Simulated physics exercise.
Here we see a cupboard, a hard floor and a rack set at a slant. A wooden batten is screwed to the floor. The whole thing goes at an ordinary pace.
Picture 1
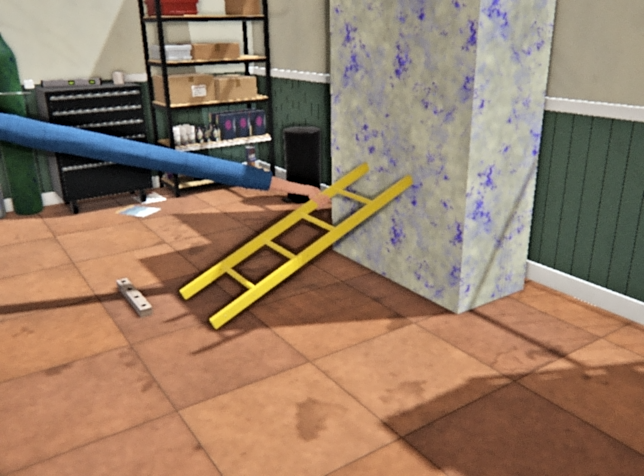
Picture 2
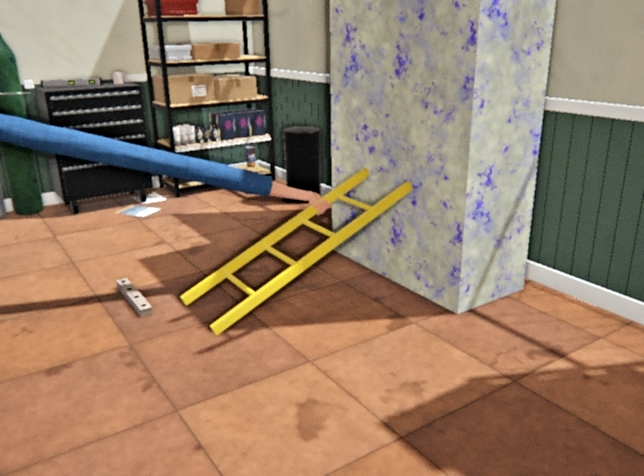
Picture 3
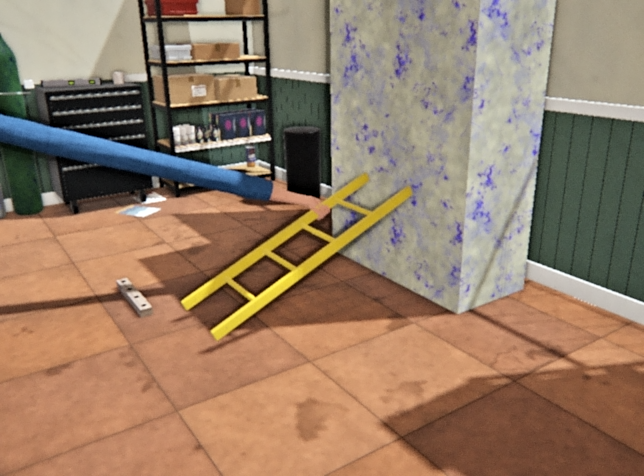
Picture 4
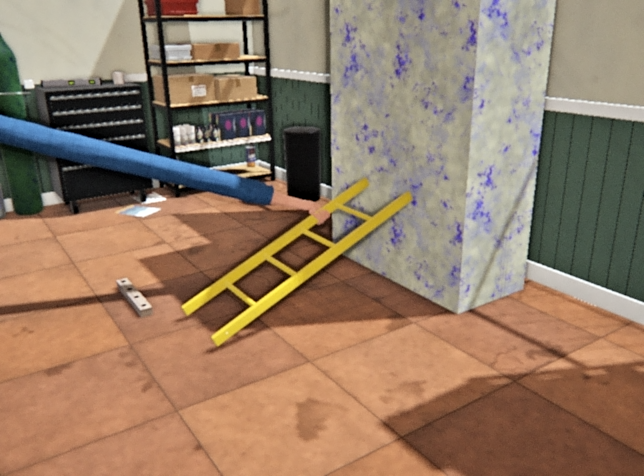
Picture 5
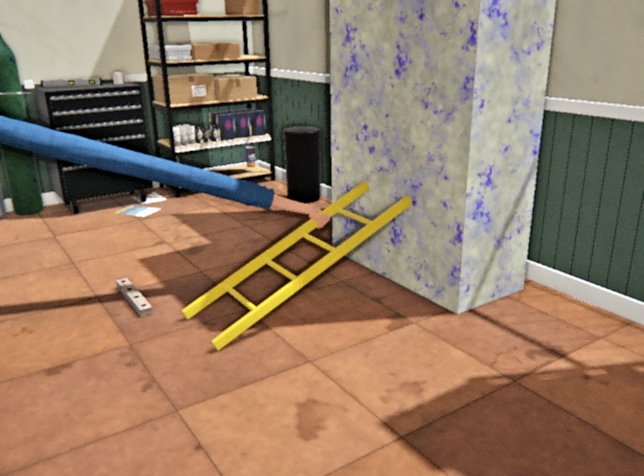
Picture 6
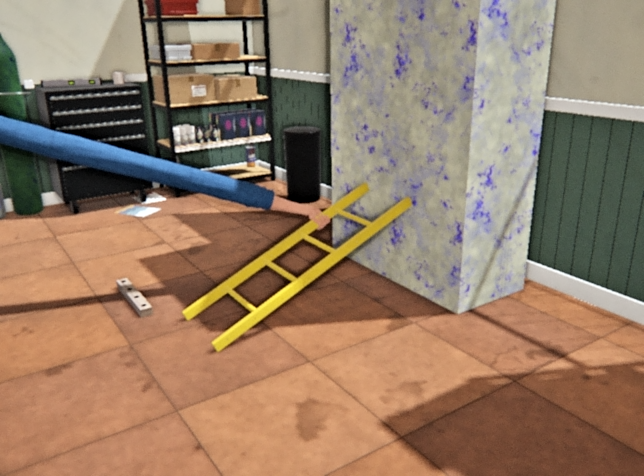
A blue-sleeved arm lowering a slanted yellow ladder-like rack slightly beside a mottled cupboard, then holding it still on the tiled floor.
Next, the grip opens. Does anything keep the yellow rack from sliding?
It's going to go down, I think.
Then, 0.26 s past the last view, yellow rack leaning 9° off how it started near (296, 275).
Finally, the yellow rack slides out and falls, near (293, 302).
